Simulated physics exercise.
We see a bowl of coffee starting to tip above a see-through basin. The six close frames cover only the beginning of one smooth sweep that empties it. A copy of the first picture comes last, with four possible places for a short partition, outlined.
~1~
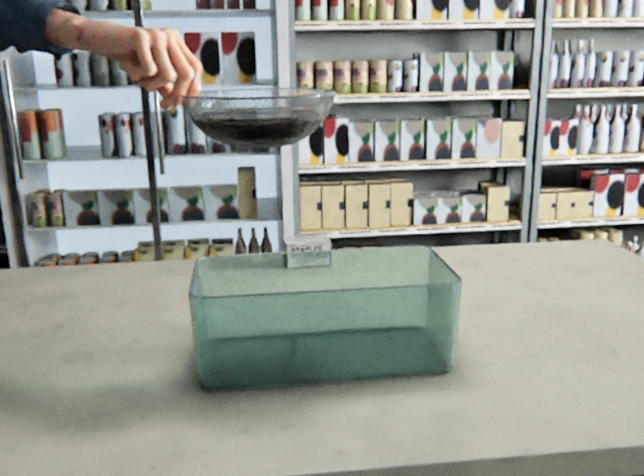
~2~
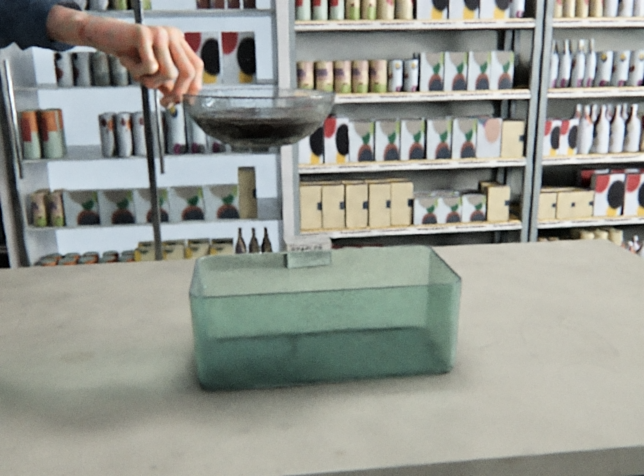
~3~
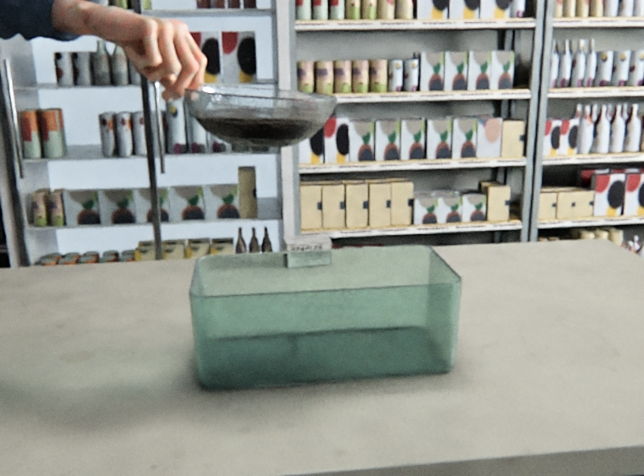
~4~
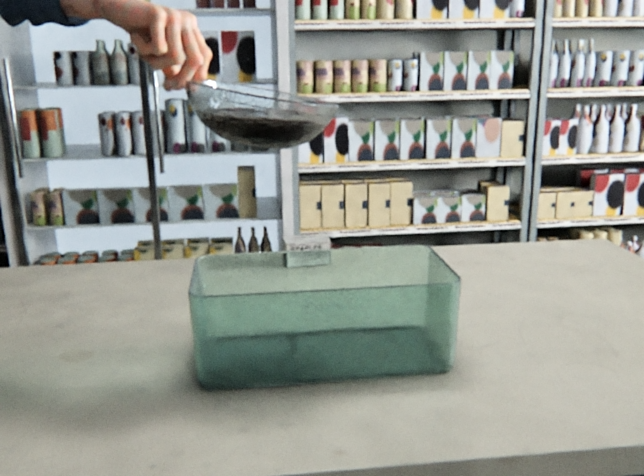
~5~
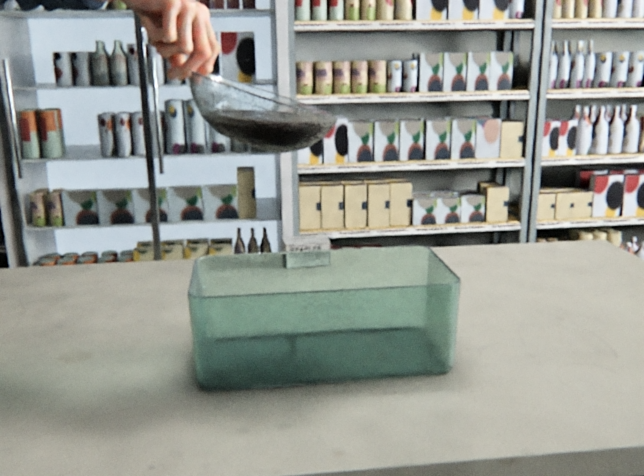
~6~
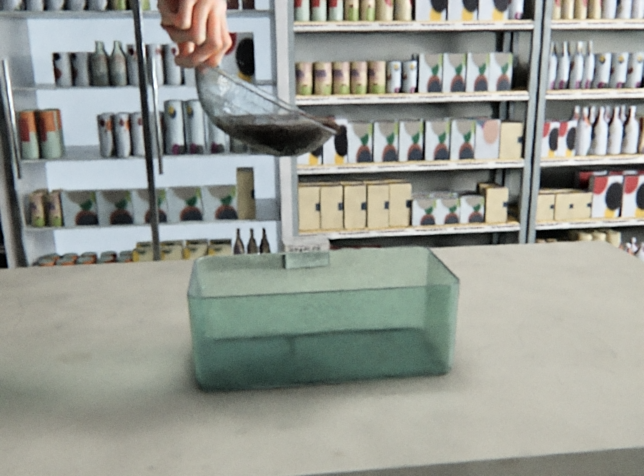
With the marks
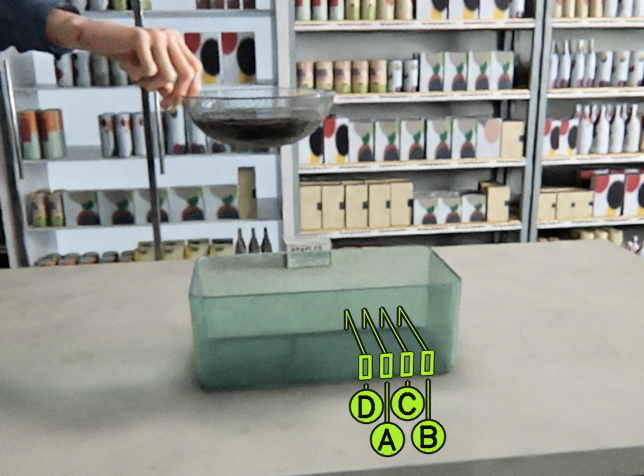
A hand tilting a clear glass bowl of dark coffee rightward above a see-through green basin, the liquid reaching the lip.
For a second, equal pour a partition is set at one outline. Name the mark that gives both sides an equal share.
Use place A.
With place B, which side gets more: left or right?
The left one.
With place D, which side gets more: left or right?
The right side.
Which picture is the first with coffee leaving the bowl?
Picture 6.
On the marked copy, A at (387, 383); B at (428, 380); C at (407, 381); D at (366, 384).
For place A, about 47 % ends left of the wall and 52 % right of it.
For place B, about 91 % ends left of the wall and 8 % right of it.
For place C, about 72 % ends left of the wall and 27 % right of it.
For place D, about 30 % ends left of the wall and 69 % right of it.
